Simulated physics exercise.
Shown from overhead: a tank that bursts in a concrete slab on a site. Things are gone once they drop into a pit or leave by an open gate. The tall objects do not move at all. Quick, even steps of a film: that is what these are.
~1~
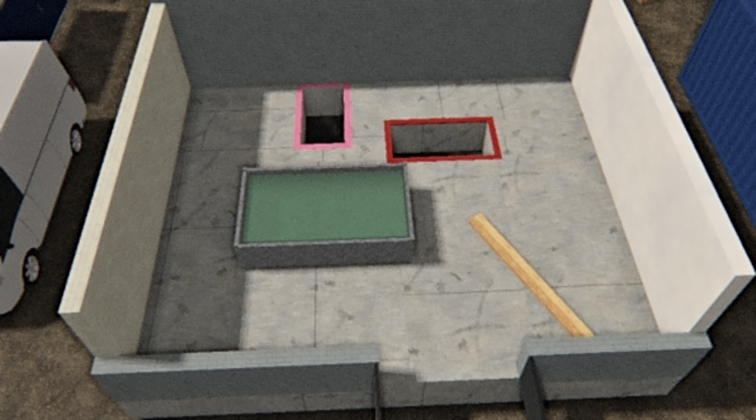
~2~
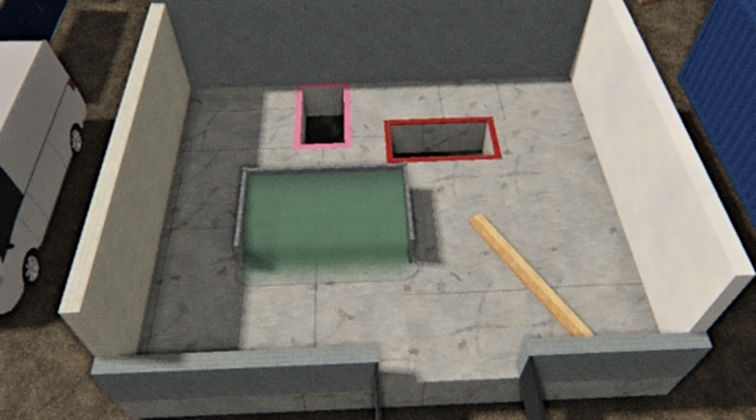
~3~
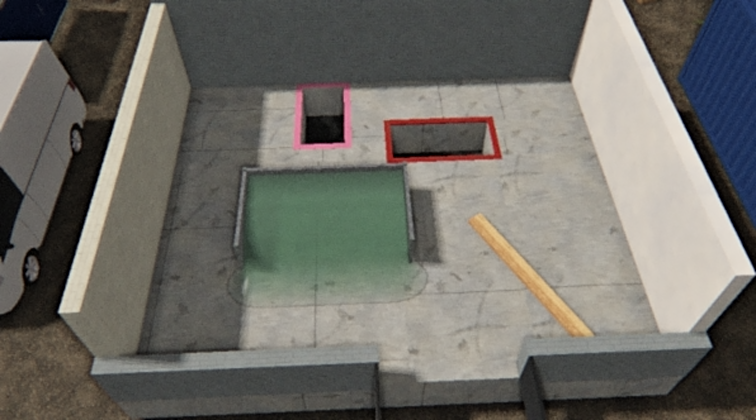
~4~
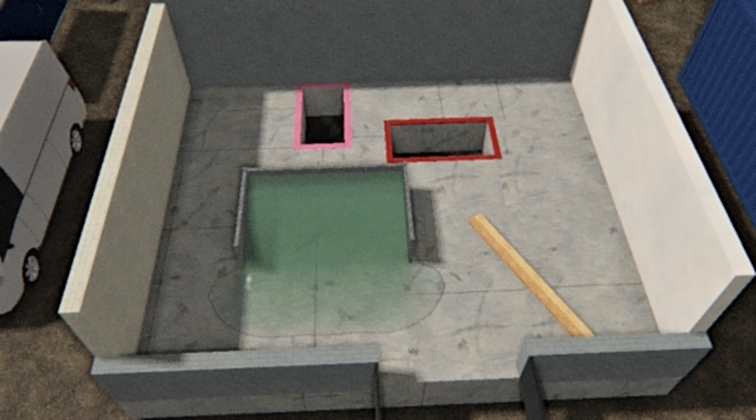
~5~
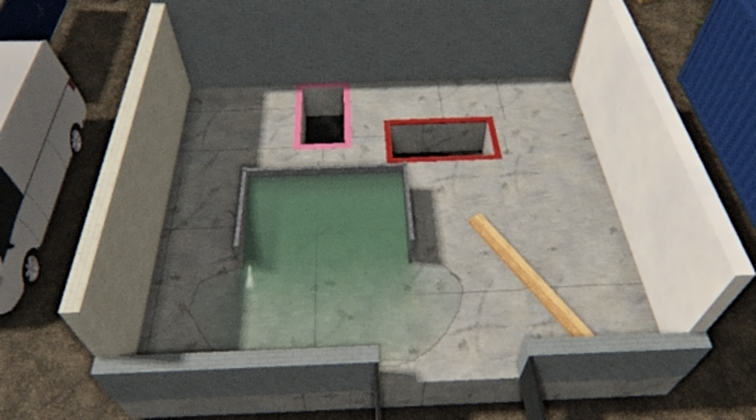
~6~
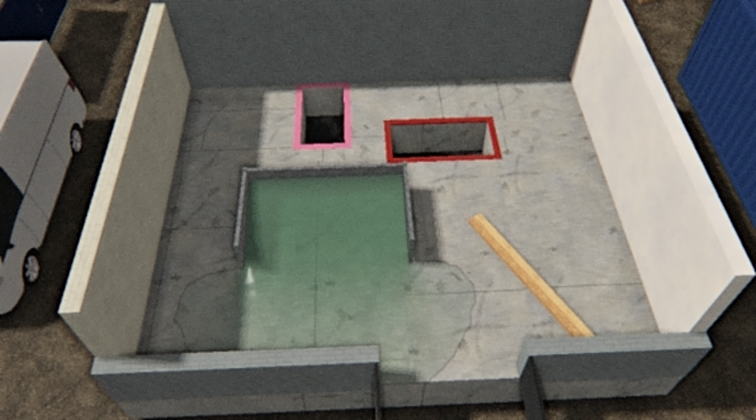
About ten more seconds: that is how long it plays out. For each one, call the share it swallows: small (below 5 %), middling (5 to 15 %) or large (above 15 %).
Calls: Gate - large; red pit - small; pink pit - middling.
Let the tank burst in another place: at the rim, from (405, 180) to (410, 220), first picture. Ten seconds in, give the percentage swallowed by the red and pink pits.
Red takes 12 in a hundred, pink takes 4 in a hundred.
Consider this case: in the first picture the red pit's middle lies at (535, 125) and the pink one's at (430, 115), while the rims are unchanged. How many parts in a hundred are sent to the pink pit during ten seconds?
So the pink pit ends up with 4 in a hundred.
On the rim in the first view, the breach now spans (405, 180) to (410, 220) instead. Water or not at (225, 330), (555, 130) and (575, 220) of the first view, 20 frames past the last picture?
Result, in sequence: Untouched by the flood; inundated; inundated.
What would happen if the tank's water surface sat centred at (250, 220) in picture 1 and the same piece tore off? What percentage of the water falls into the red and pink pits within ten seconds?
Approximate tally in per cent: Red pit 6, pink pit 4.
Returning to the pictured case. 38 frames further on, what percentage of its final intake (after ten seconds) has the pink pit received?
Estimate: Some 15 per cent.
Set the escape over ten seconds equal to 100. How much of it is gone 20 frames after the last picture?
Result, approximate: 45 per cent.
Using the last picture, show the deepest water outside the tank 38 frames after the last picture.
About (207, 103).
A moment on, water covers 20 % of the floor; the gate 4 %, the red pit 0 %, the pink pit 0 %.
Next, water covers 20 % of the floor; the gate 12 %, the red pit 0 %, the pink pit 0 %.
Then, water covers 40 % of the floor; the gate 21 %, the red pit 0 %, the pink pit 0 %.
Later, water covers 55 % of the floor; the gate 26 %, the red pit 0 %, the pink pit 2 %.
In the end, water covers 55 % of the floor; the gate 33 %, the red pit 1 %, the pink pit 11 %.
